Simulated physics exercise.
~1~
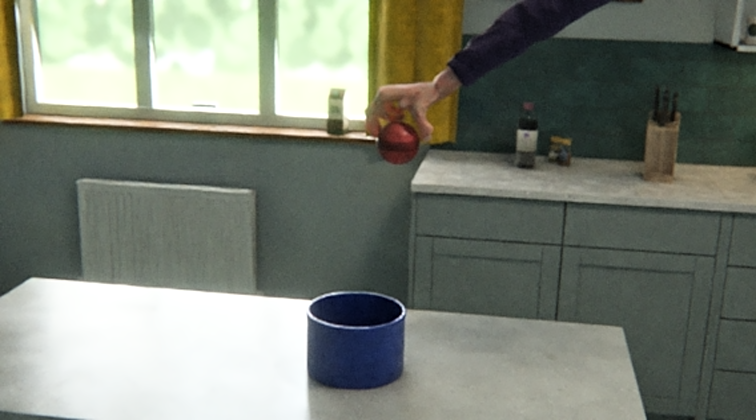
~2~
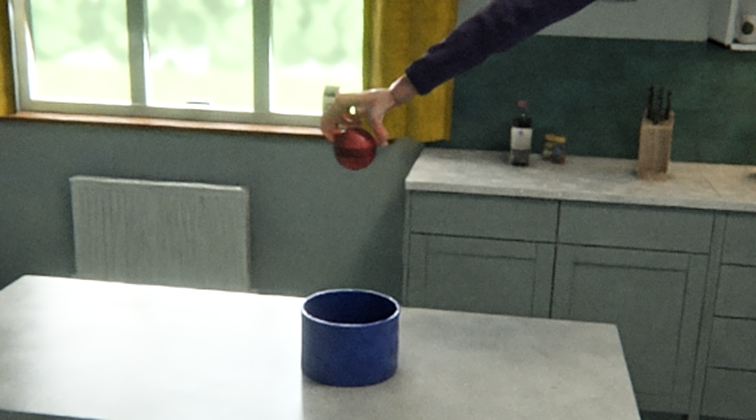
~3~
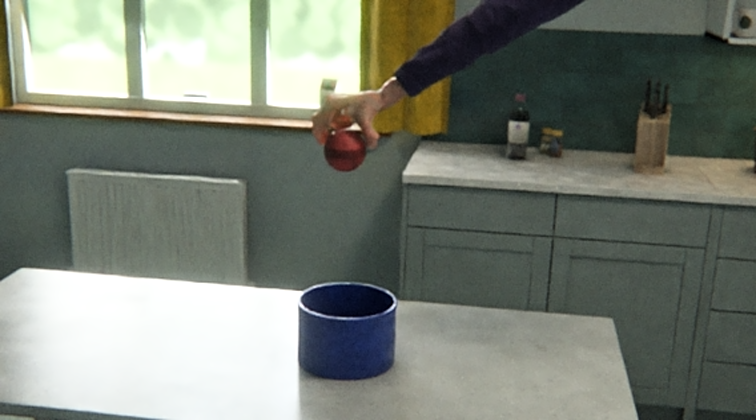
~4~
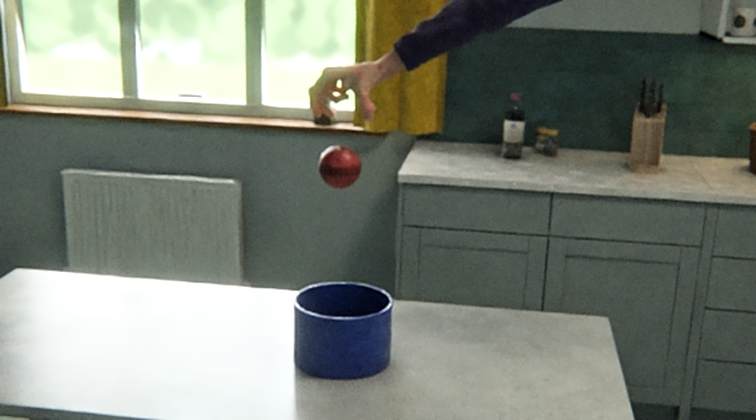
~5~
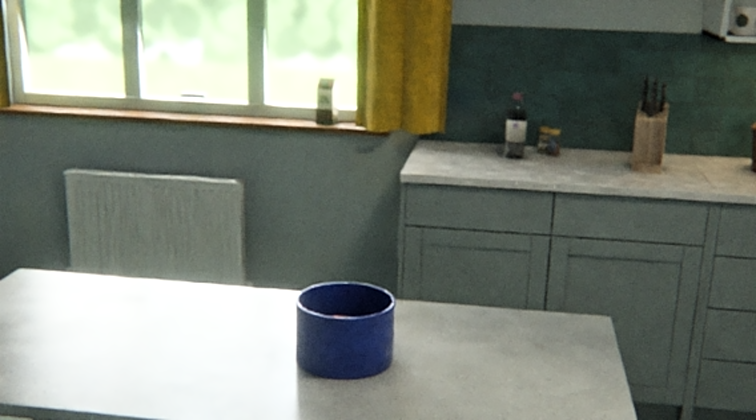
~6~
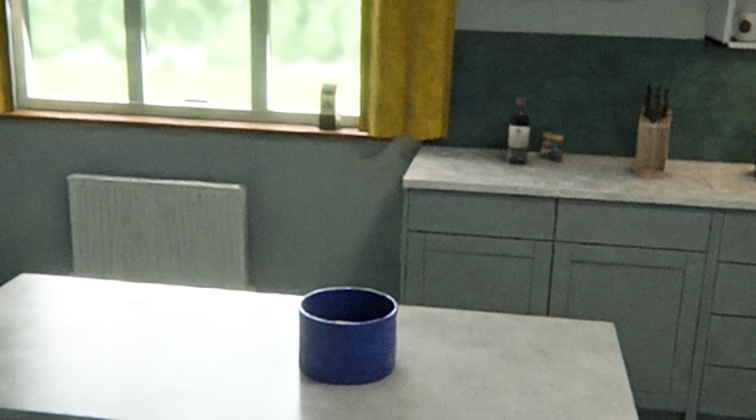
A red ball hangs from the fingers of a hand reaching in from the upper right of a kitchen, high above a blue, open-topped container on a pale table. The hand carries it left until it is roughly over the container, then lowers it very slightly. The fingers open, and the ball falls through the air while the hand draws back. It drops into the container as the arm leaves the view. At the end the container stands in its place, with just a hint of red showing inside its rim.
